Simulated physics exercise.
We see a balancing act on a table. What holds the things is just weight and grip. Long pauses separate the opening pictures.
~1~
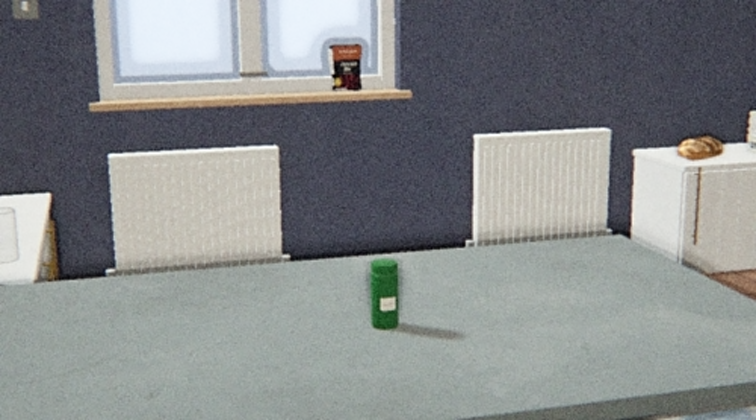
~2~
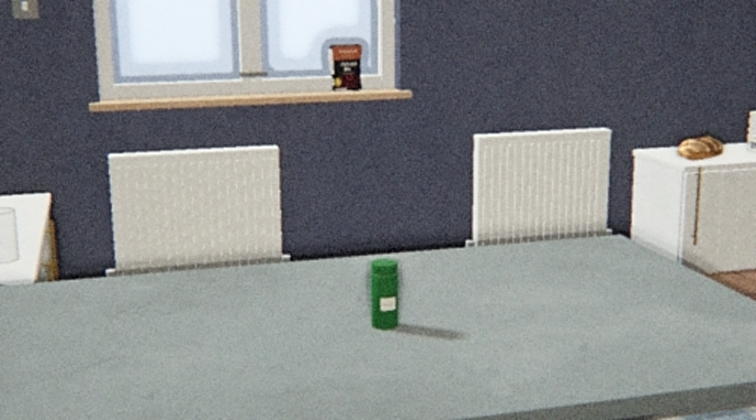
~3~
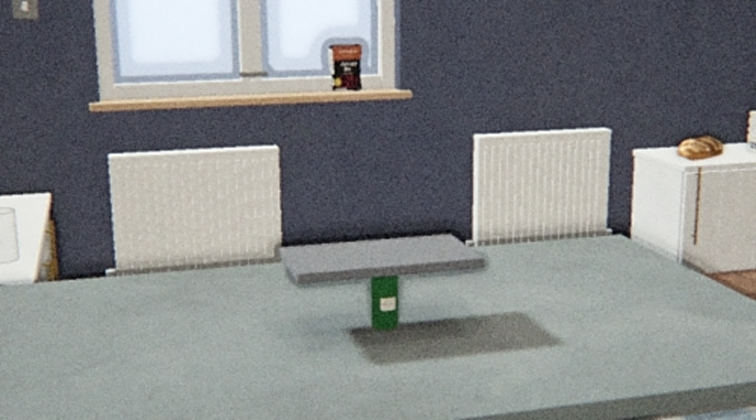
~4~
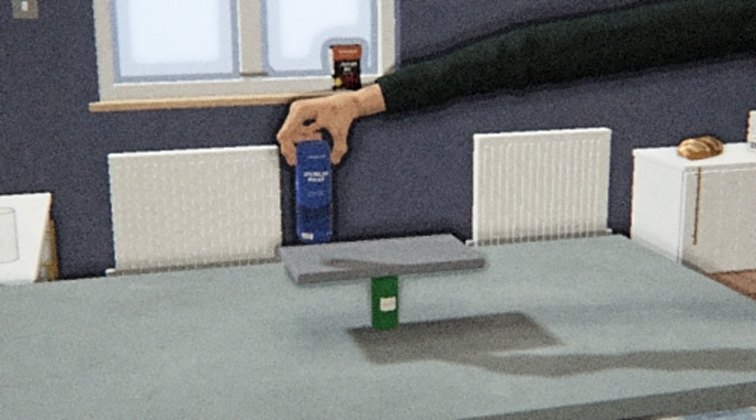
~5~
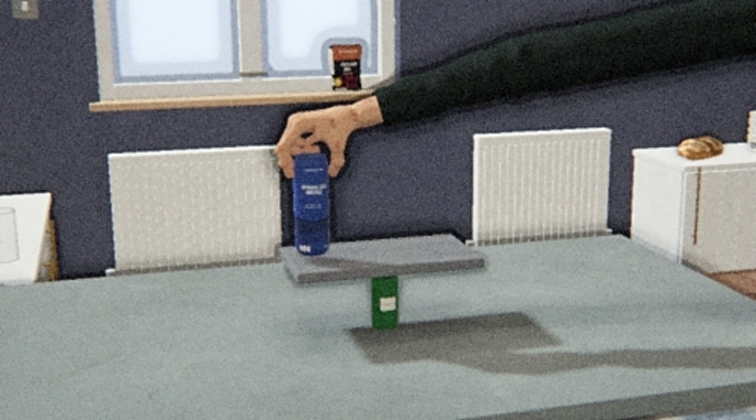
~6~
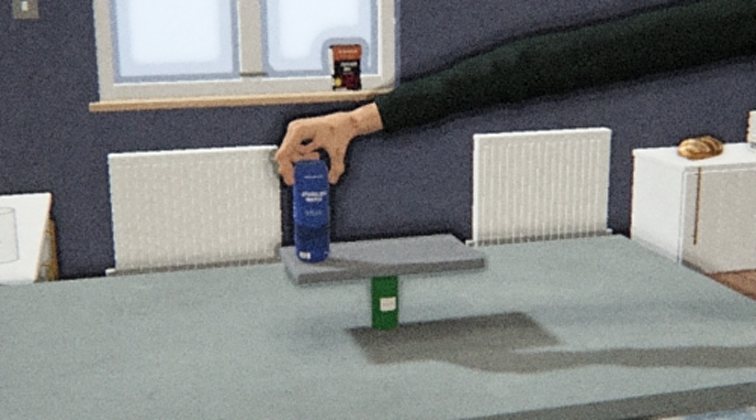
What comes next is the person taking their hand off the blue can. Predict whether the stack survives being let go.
Prediction: It falls over.
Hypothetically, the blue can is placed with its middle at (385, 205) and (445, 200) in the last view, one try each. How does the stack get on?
First try: Stands; second try: Topples.
Then, 0.40 s later than the last frame, blue can now fallen; grey lid tilted by 53°.
Then, 0.60 s later than the last frame, grey lid tilted by 45°; green shaker tilted by 21°.
Then, 0.70 s later than the last frame, grey lid now fallen; green shaker tilted by 72°.
Then, 1.00 s later than the last frame, green shaker now fallen.
When it is over, fallen, blue can, green shaker and grey lid. The stack comes apart.
